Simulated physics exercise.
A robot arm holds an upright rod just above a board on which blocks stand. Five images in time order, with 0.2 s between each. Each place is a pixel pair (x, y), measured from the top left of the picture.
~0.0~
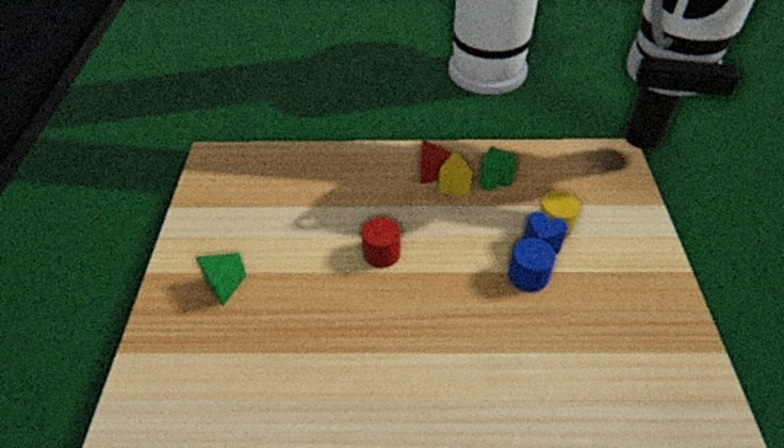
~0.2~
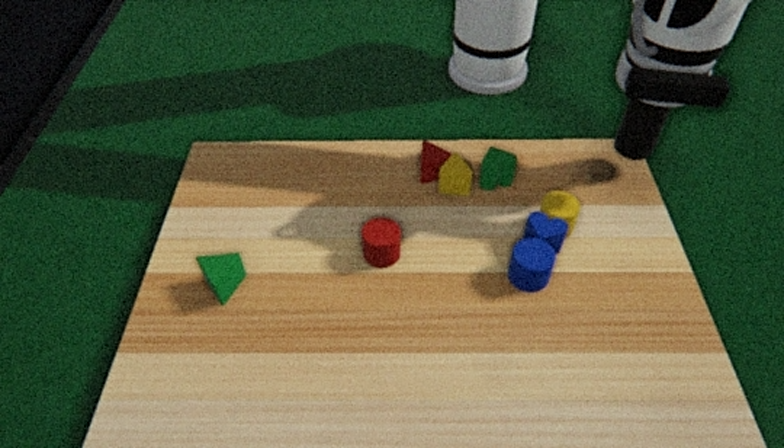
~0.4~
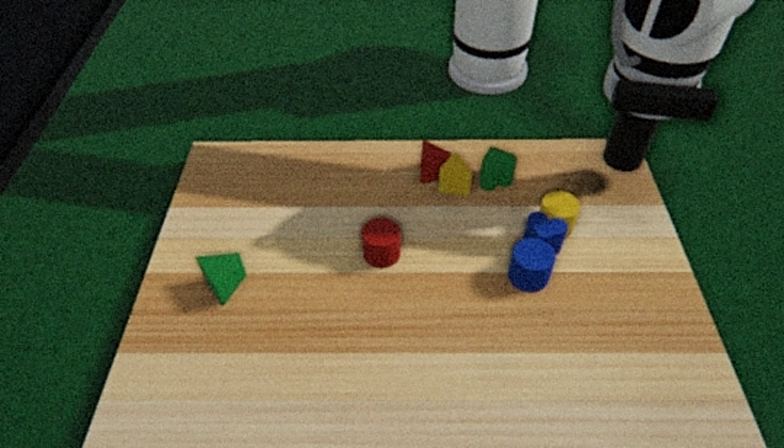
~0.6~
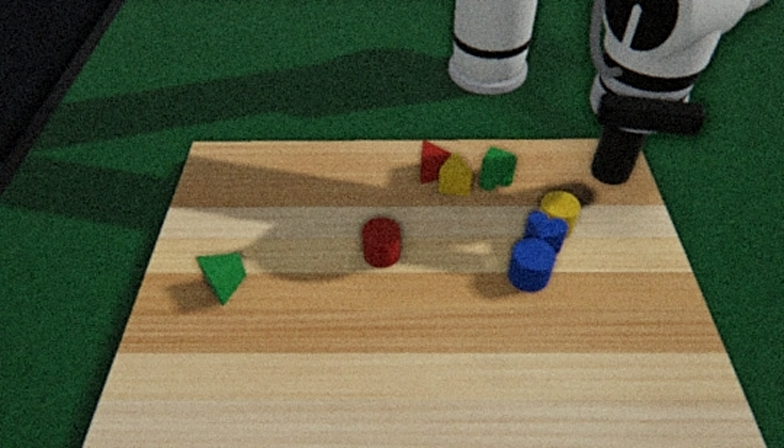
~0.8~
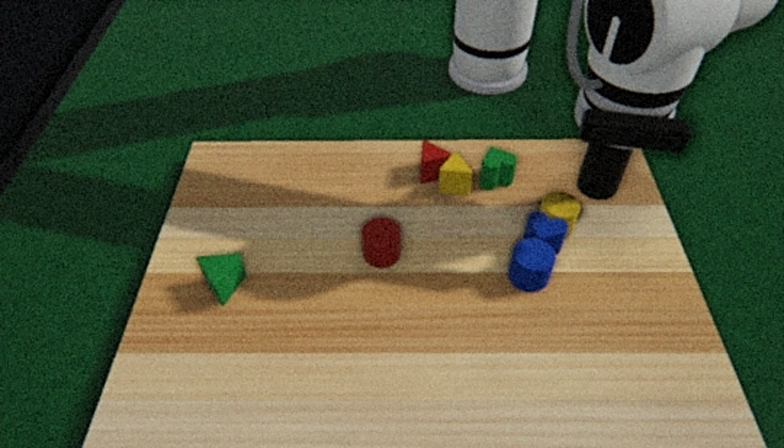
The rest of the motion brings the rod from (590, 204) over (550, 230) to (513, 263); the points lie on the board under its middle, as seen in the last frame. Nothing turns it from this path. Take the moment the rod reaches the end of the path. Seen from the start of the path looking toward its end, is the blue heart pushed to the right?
Yes, it checks out.
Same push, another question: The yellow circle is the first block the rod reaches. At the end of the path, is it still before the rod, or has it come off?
In front, still.
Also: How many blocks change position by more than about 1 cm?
This push will displace three or more blocks.
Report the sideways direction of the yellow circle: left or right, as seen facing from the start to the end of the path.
Side: Right.
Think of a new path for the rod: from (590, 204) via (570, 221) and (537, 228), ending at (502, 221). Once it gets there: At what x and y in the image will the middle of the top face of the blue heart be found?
That would be at about pixel (496, 246).
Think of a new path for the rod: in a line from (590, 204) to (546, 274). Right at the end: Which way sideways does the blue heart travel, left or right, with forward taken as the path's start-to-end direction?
It will end up to the right.
What follows on the original path. One third of the way, rod (569, 205); blue circle (526, 266); blue heart (529, 235); yellow circle (541, 214).
Two thirds of the way, rod (541, 223); blue circle (520, 276); blue heart (491, 251); yellow circle (508, 230).
At the end, rod (517, 246); green heart unmoved; blue circle (520, 276); blue heart (463, 268); yellow circle (477, 245).
